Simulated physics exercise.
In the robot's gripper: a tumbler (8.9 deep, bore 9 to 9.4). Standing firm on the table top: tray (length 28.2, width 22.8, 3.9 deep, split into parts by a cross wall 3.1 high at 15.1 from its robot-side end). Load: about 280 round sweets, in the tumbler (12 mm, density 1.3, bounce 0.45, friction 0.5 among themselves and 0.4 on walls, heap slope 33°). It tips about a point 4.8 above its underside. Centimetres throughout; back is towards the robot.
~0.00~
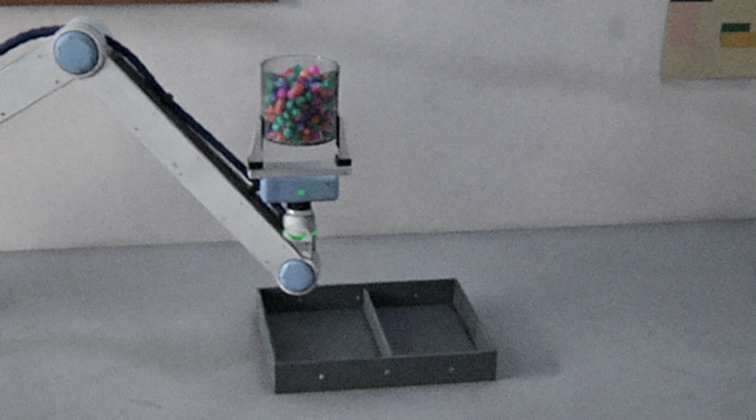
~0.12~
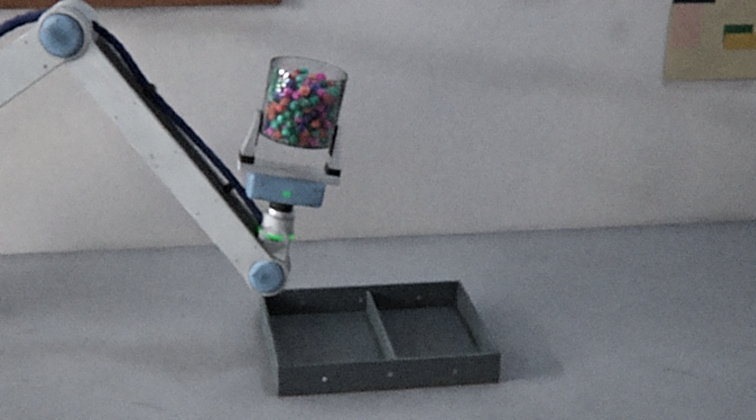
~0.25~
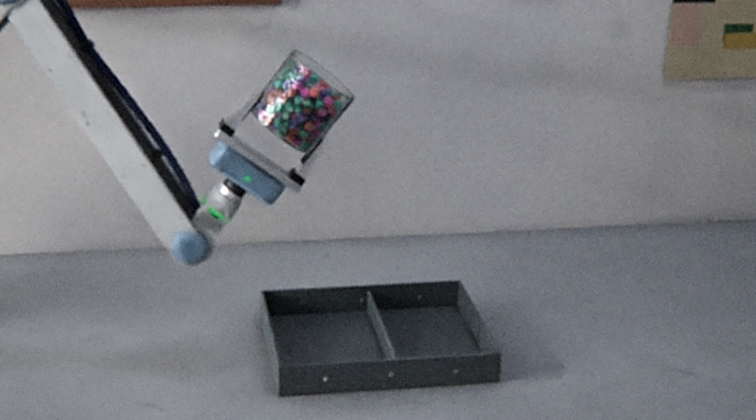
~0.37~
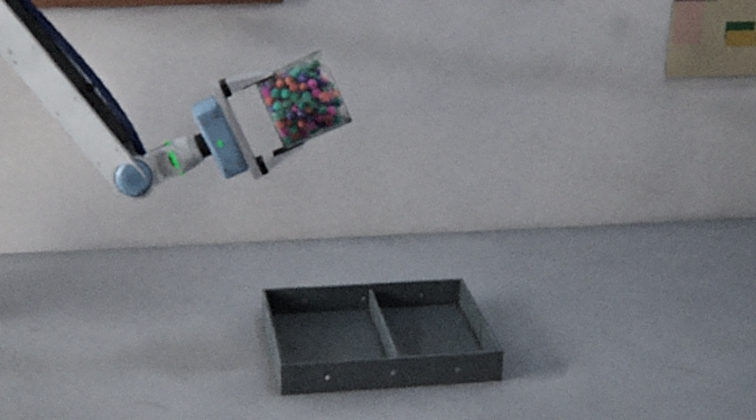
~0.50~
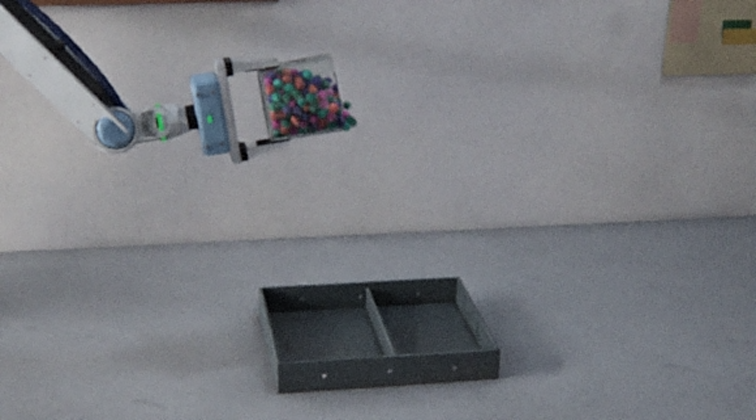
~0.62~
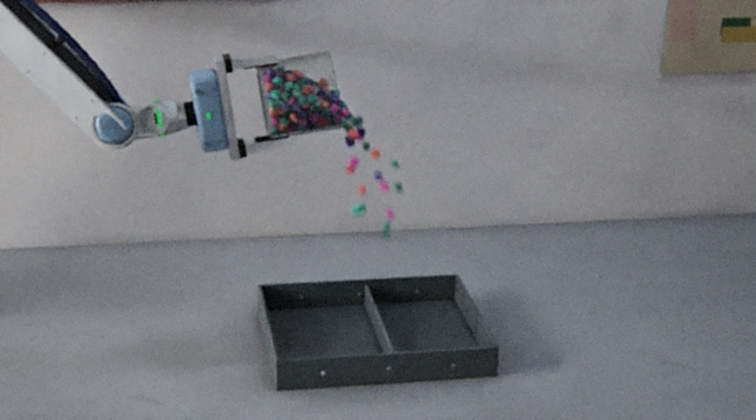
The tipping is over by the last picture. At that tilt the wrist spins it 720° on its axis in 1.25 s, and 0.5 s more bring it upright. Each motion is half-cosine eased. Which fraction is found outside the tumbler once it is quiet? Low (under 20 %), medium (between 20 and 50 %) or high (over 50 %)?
Answer: High; over 50 % of the round sweets finish outside the tumbler.
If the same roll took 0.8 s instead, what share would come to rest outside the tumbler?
It would be near 40 per cent.
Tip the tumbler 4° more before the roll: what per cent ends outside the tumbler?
Some 75 per cent.
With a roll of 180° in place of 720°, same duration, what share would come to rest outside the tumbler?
In that case some 50 per cent.
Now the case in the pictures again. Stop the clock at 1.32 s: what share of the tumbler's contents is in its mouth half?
Roughly 35 per cent.
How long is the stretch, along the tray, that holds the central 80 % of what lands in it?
Some 22 cm.
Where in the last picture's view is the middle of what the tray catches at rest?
Around (414, 329).
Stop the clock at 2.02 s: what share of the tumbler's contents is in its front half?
Some 35 per cent.
By 1.32 s, tipped 82°, highest piece 39 above the table; 169 in the tumbler, 54 in the far-side part, 33 in the robot-side part, 3 on the table or floor, 25 in flight or on a rim.
By 2.02 s, tipped 65°, highest piece 36 above the table; 122 in the tumbler, 99 in the far-side part, 54 in the robot-side part, 6 on the table or floor, 3 in flight or on a rim.
By 2.57 s, upright, highest piece 37 above the table; 120 in the tumbler, 103 in the far-side part, 55 in the robot-side part, 6 on the table or floor.
By 3.27 s, upright, highest piece 37 above the table; 120 in the tumbler, 103 in the far-side part, 55 in the robot-side part, 6 on the table or floor.
Final count, 120 in the tumbler, 103 in the far-side part, 55 in the robot-side part, 6 on the table or floor. That is 58 % outside the tumbler.
